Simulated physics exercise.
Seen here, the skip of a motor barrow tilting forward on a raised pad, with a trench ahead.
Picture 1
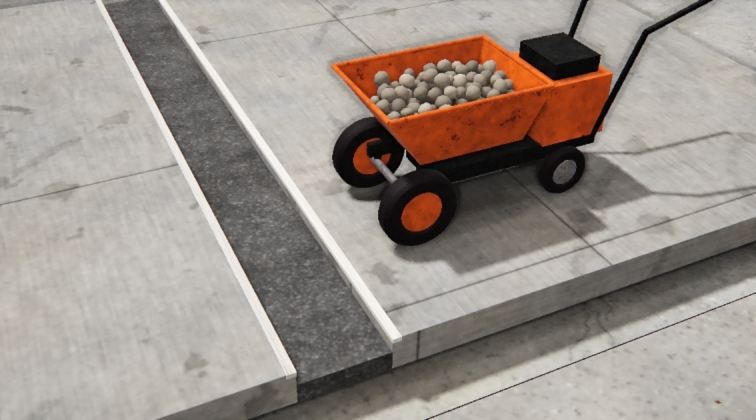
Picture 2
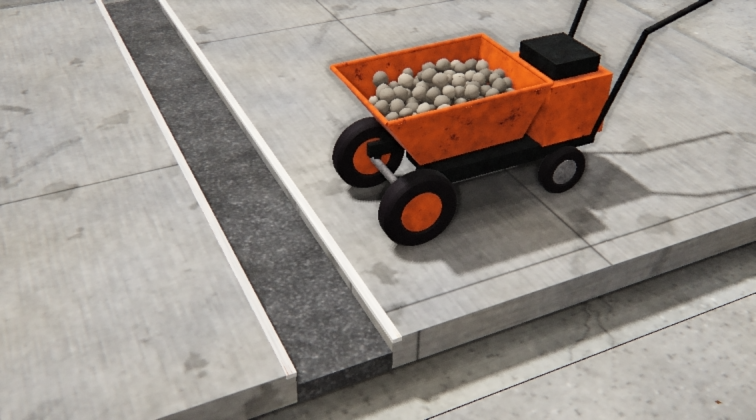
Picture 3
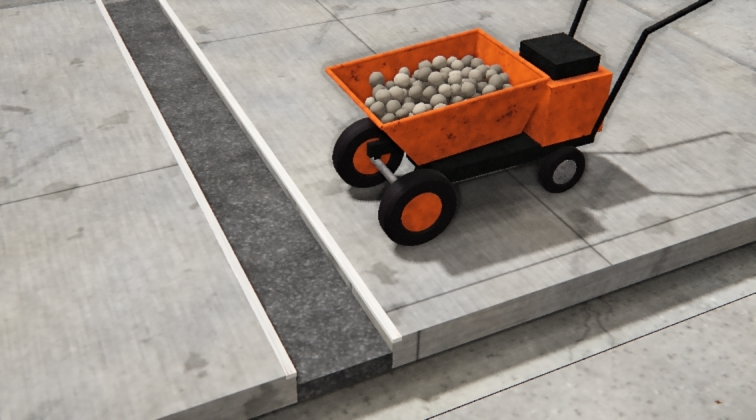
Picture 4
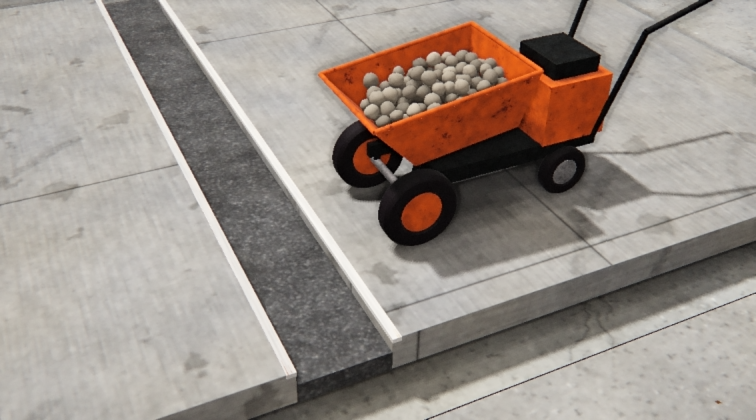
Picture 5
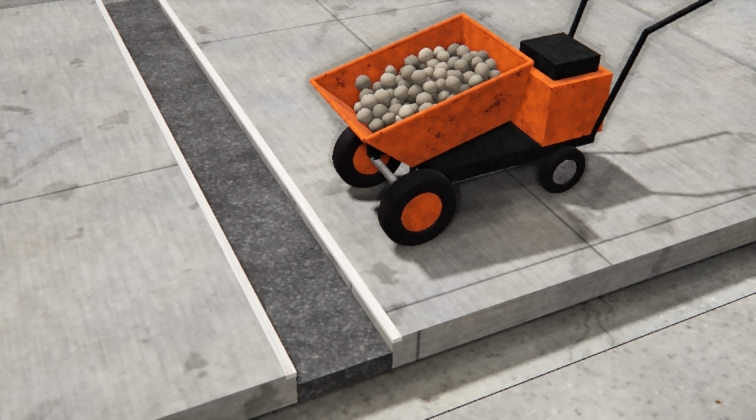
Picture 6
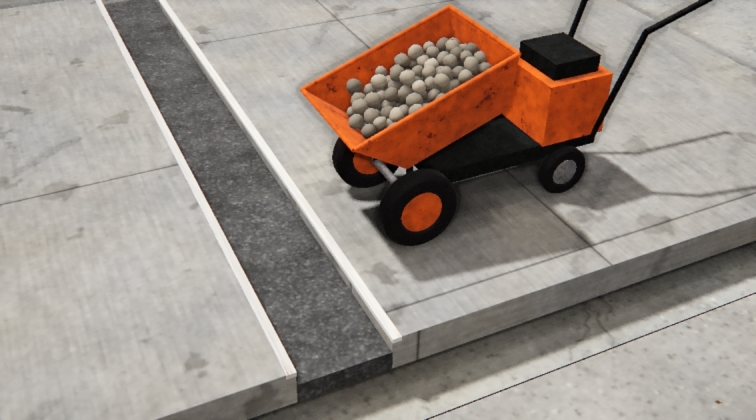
On a raised concrete pad, an orange motor barrow's skip of pebbles tilts forward toward the left.
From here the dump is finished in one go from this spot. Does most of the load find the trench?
It catches the larger part.
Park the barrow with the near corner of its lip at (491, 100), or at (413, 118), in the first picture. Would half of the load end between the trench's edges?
In turn: Under half; more than half.
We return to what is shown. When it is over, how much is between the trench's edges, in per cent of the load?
It comes to 65 per cent or so.
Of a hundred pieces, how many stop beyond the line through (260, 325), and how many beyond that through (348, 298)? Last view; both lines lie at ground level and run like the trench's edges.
The first gives 10 %, the second 70 %.
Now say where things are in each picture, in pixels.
In the first frame, lip of the skip near (390, 123), level; top of the load near (444, 89), river pebbles; first edge of the trench near (365, 292); far edge near (265, 323), the trench nearly as wide as the skip, and shallow for its width.
In the second frame, lip of the skip near (388, 124), level; top of the load near (459, 83).
In the third frame, lip of the skip near (383, 127), tipped barely; top of the load near (455, 81).
In the fourth frame, lip of the skip near (375, 133), tipped a little; top of the load near (459, 81).
In the fifth frame, lip of the skip near (365, 140), tipped a little; top of the load near (461, 67).
In the sixth frame, lip of the skip near (354, 150), tipped clearly; top of the load near (450, 62); first edge of the trench near (365, 292); far edge near (265, 323).
Shortly afterwards, skip tipped steeply; the whole lot in the skip.
Next, skip tipped right over; the bulk in the skip; a little in or heaped over the trench; only a few beyond it; only a few falling.
Some moments later, skip tipped right over; near a third in the skip; near two thirds in or heaped over the trench; a little beyond it.
In the end, skip tipped right over; near a quarter in the skip; near two thirds in or heaped over the trench; a little beyond it.
